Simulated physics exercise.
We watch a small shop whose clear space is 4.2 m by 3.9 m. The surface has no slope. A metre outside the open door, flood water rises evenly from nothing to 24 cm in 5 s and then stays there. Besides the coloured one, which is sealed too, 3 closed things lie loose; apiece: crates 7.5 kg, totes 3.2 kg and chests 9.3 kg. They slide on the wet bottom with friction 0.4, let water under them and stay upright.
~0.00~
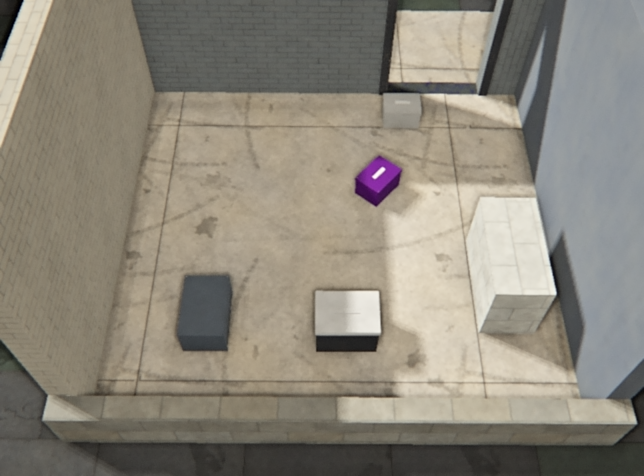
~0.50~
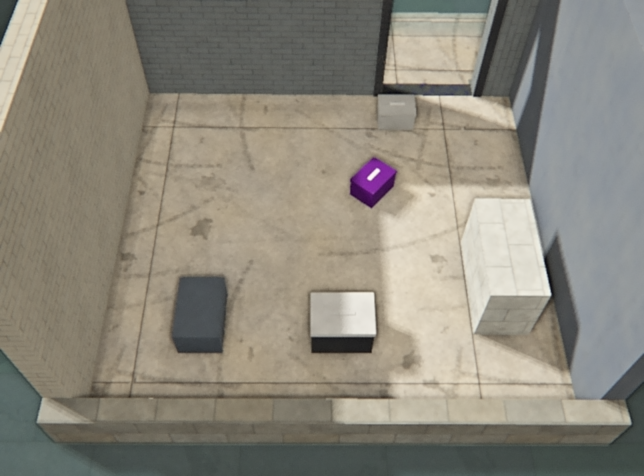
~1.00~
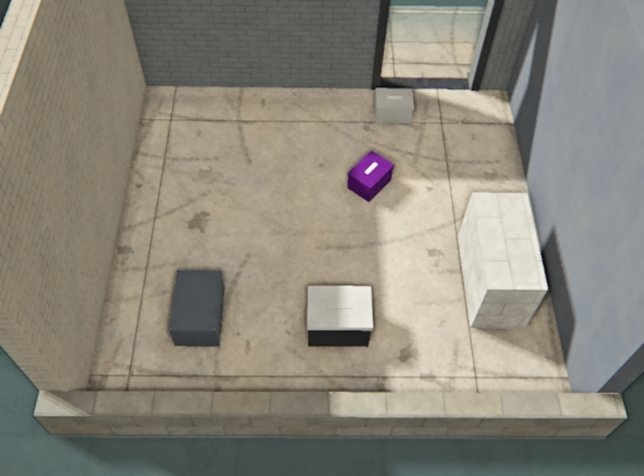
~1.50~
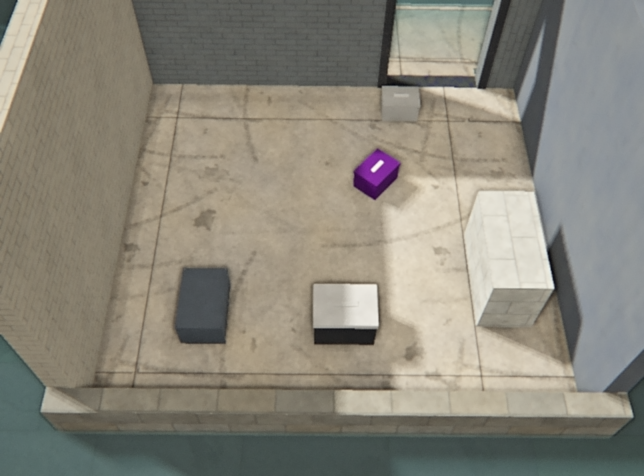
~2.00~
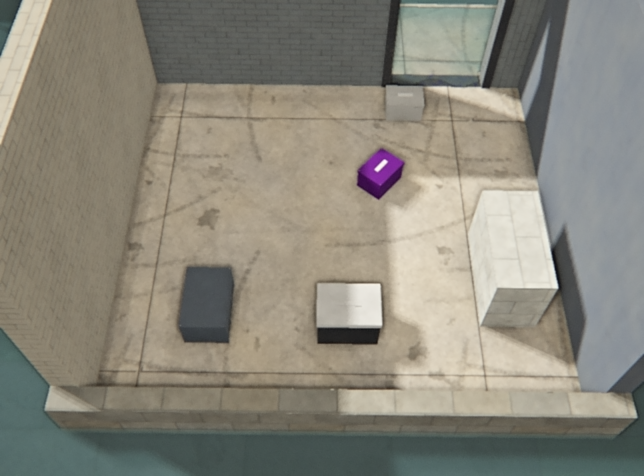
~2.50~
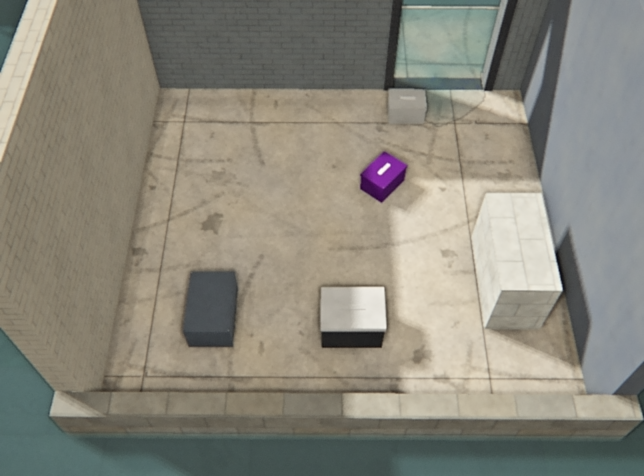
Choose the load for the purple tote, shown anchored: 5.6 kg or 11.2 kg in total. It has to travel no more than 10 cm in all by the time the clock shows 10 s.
For it, neither weight holds it.
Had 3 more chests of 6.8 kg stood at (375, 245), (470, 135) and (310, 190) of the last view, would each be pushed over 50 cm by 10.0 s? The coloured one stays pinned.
In turn: More, over, more.
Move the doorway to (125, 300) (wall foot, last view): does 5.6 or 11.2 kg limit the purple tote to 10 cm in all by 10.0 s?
In that case only the higher weight holds it.
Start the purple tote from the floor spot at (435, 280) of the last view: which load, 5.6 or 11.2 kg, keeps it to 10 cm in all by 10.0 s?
Neither holds.
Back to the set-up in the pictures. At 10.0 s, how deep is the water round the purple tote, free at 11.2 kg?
About 4 cm.
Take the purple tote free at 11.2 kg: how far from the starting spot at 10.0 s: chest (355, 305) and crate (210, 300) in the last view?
In that order: 150 cm, 80 cm.
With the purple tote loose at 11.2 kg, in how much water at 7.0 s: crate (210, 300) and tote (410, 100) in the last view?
Roughly 2 and 2 cm.
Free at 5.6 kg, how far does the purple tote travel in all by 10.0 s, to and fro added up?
Some 350 cm in all.
After 3.5 s the purple tote would be 0 cm from its start with 5.6 kg and 0 cm from its start with 11.2 kg; 0 cm of water round it then.
After 4.5 s the purple tote would be 13 cm from its start with 5.6 kg and 0 cm from its start with 11.2 kg; 3 cm of water round it then.
After 7.0 s the purple tote would be 139 cm from its start with 5.6 kg and 38 cm from its start with 11.2 kg; 4 cm of water round it then.
After 10.0 s the purple tote would be 236 cm from its start with 5.6 kg and 94 cm from its start with 11.2 kg; 4 cm of water round it then.
